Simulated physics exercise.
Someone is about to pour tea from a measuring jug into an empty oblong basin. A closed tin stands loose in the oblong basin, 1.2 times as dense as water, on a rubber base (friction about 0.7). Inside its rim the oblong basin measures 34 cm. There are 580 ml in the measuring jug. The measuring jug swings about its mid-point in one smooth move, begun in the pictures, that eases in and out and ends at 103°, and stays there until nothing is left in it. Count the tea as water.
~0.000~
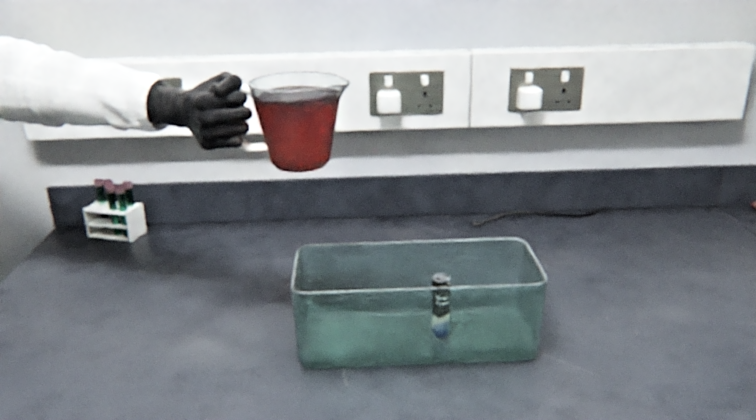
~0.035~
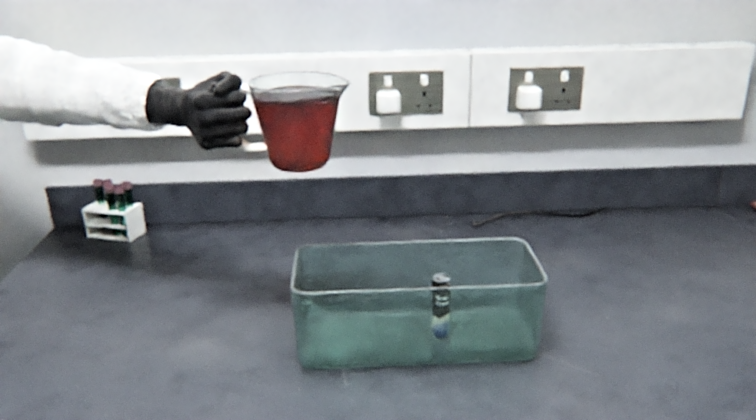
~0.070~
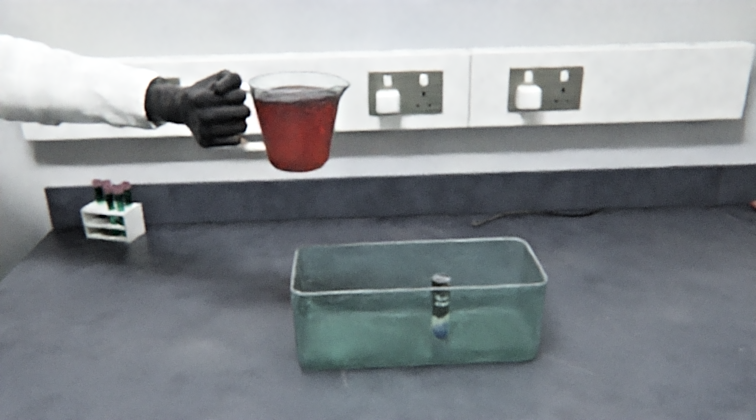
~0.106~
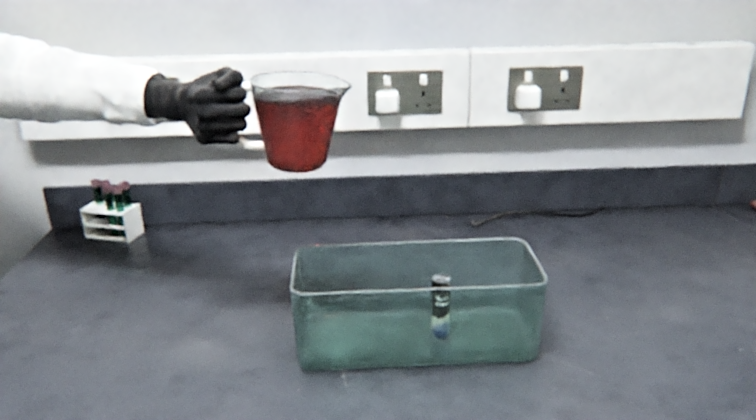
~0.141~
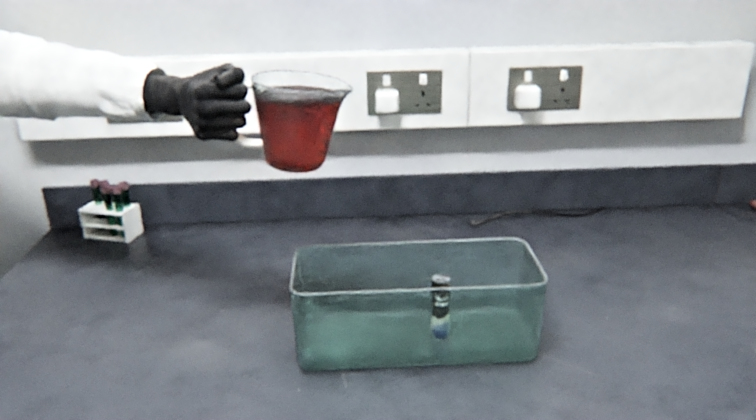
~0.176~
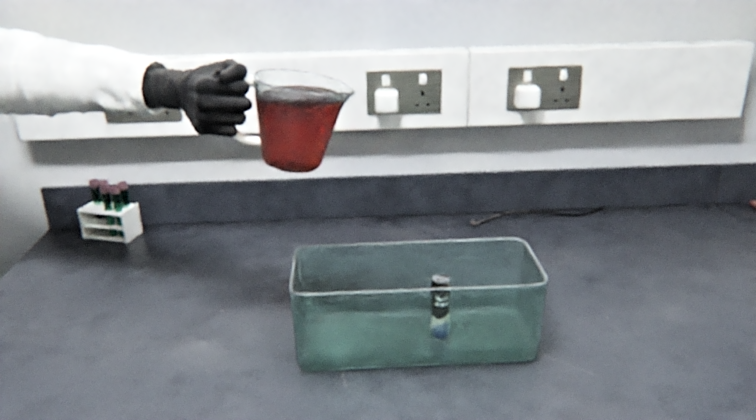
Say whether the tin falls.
It goes over.
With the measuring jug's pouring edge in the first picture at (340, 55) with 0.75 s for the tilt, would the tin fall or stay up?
Then it topples.
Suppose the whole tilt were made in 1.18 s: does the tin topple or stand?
Then it falls.
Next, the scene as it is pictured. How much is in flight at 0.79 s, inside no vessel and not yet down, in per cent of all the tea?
About 30 per cent.
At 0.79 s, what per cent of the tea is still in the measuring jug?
Some 14 per cent.
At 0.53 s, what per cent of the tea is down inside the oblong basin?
Near 2 in a hundred.
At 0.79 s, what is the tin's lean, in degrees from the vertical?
Near 5° from upright.
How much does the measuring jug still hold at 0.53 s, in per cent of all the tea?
About 70 per cent.
Then, 0.53 s in, the tilt is 70° and 69 per cent is still to pour; the tin stands where it began.
Then, 0.79 s in, the tilt is 101° and 14 per cent is still to pour; the tin leans 6°.
Then, 1.06 s in, the tilt is 103° and 0 per cent is still to pour; the tin lies on its side.
Then, 1.36 s in, the tilt is 103° and 0 per cent is still to pour; the tin lies on its side.
Finally, the tin lies on its side.
